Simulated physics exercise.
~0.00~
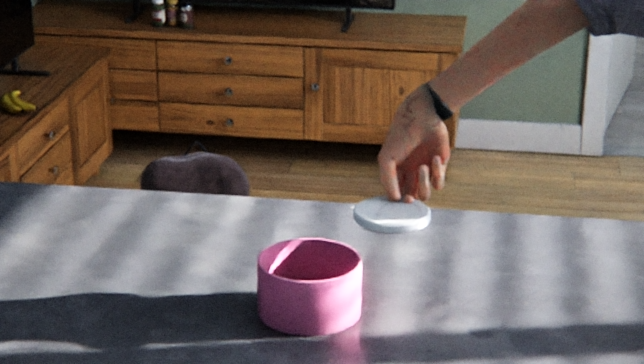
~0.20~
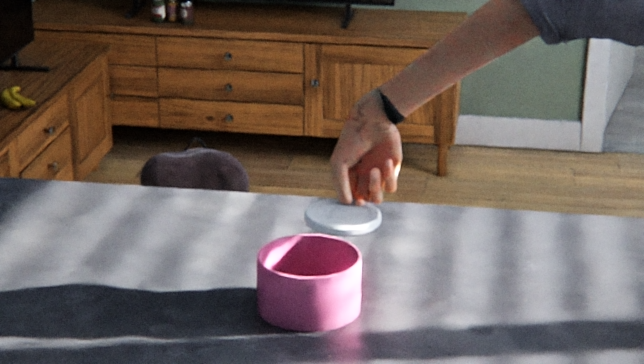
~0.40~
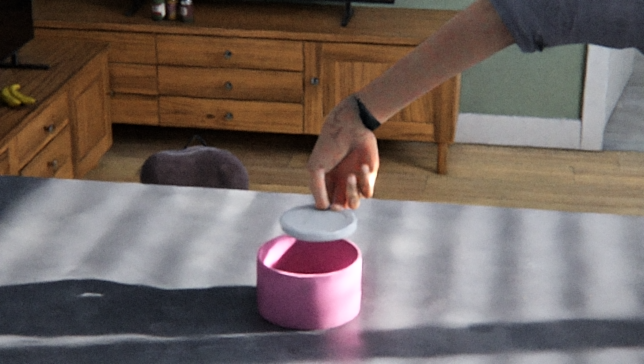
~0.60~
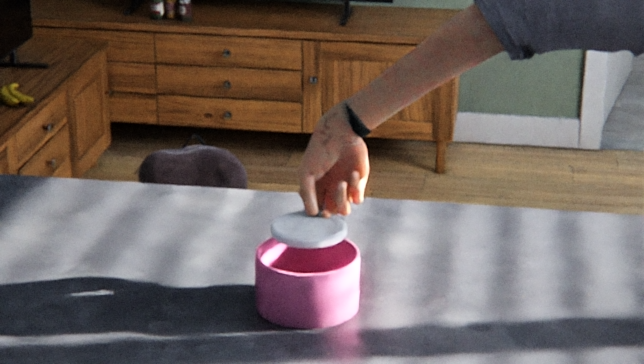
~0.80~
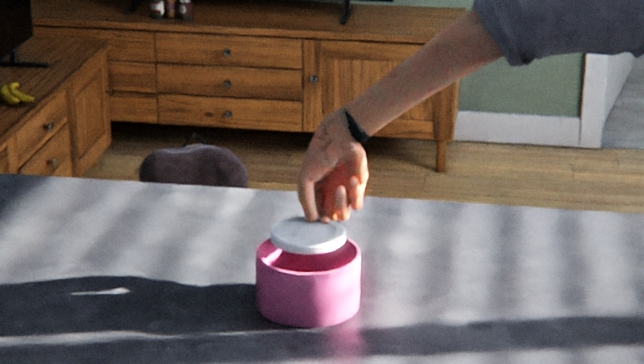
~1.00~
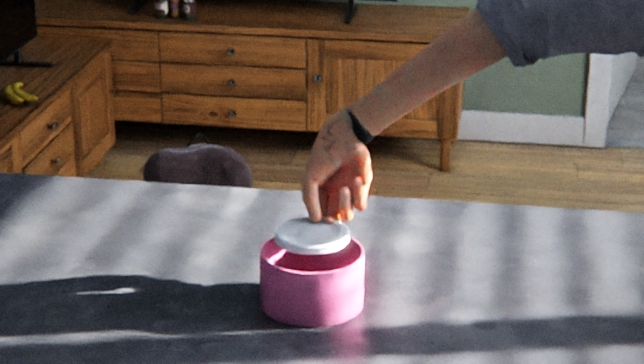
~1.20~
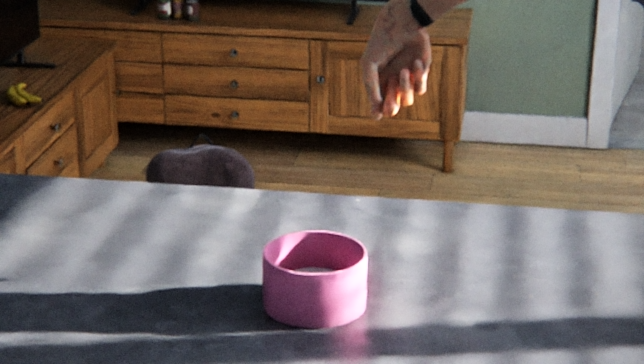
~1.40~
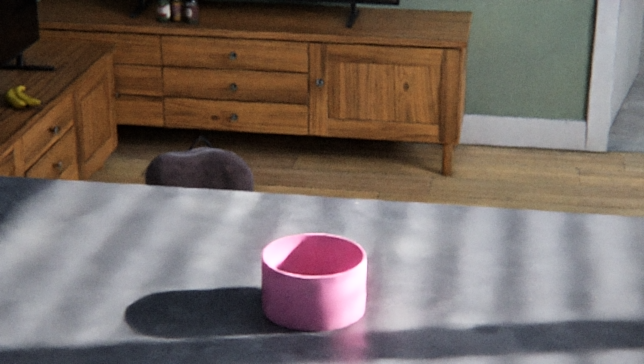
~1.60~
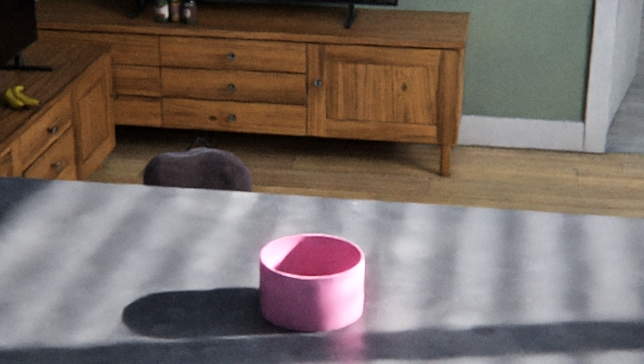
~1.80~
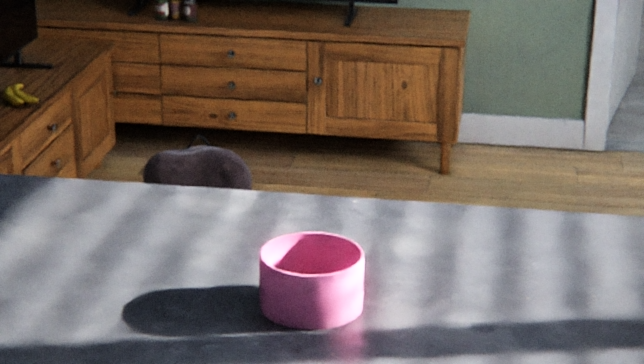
A hand with a dark wristband reaches in from the upper right, holding a flat white coaster above a grey table striped with shadow, seen from slightly above by a gently swaying camera. An open pink round container stands near the middle, with a wooden cabinet, a dark rounded chair back and yellow bananas behind. The hand carries the coaster left until it is over the container, then lowers it to the opening. The fingers let go and the hand draws back up as the coaster drops inside. The hand leaves, and the pink container stands still, its top uncovered.
